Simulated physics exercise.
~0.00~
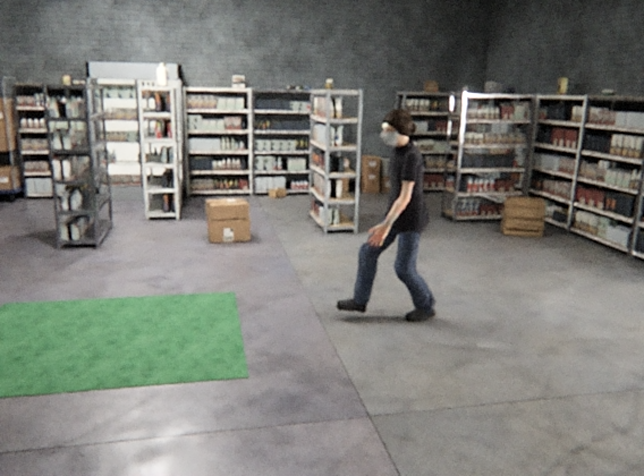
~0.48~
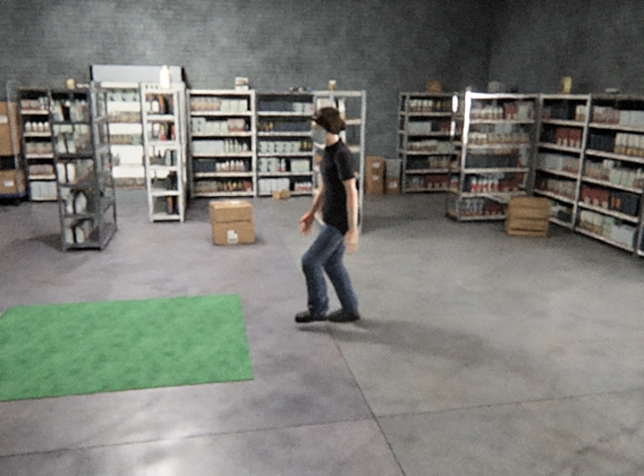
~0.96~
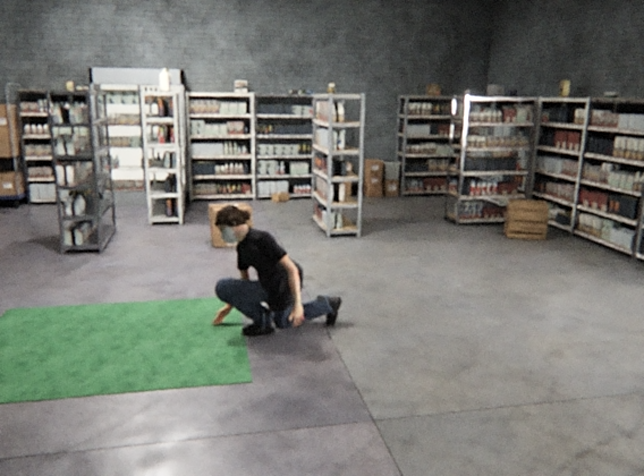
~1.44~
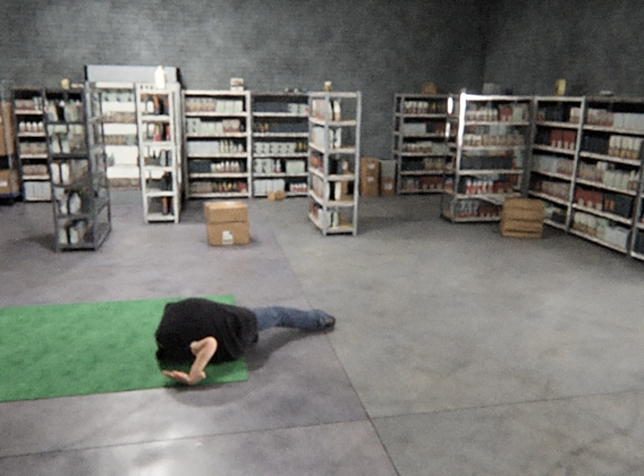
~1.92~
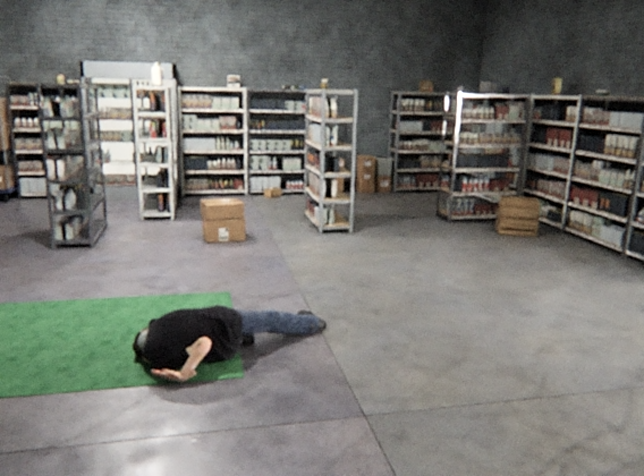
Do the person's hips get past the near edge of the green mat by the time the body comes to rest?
Yes, the hips end up just over the near edge of the green mat, with the legs stretched out behind on the grey floor.
A storeroom with a grey brick wall and a smooth grey floor is seen from a slightly swaying, raised view. Metal shelves packed with goods line the back and right, cardboard boxes stand on the floor, and a green mat lies at the lower left. A person in a black T-shirt and blue jeans strides left, empty-handed, toward the mat. At its near edge the person's knees fold and the body drops low, then pitches forward onto the mat. The person ends up lying with head and chest on the green and legs trailing on the grey floor.
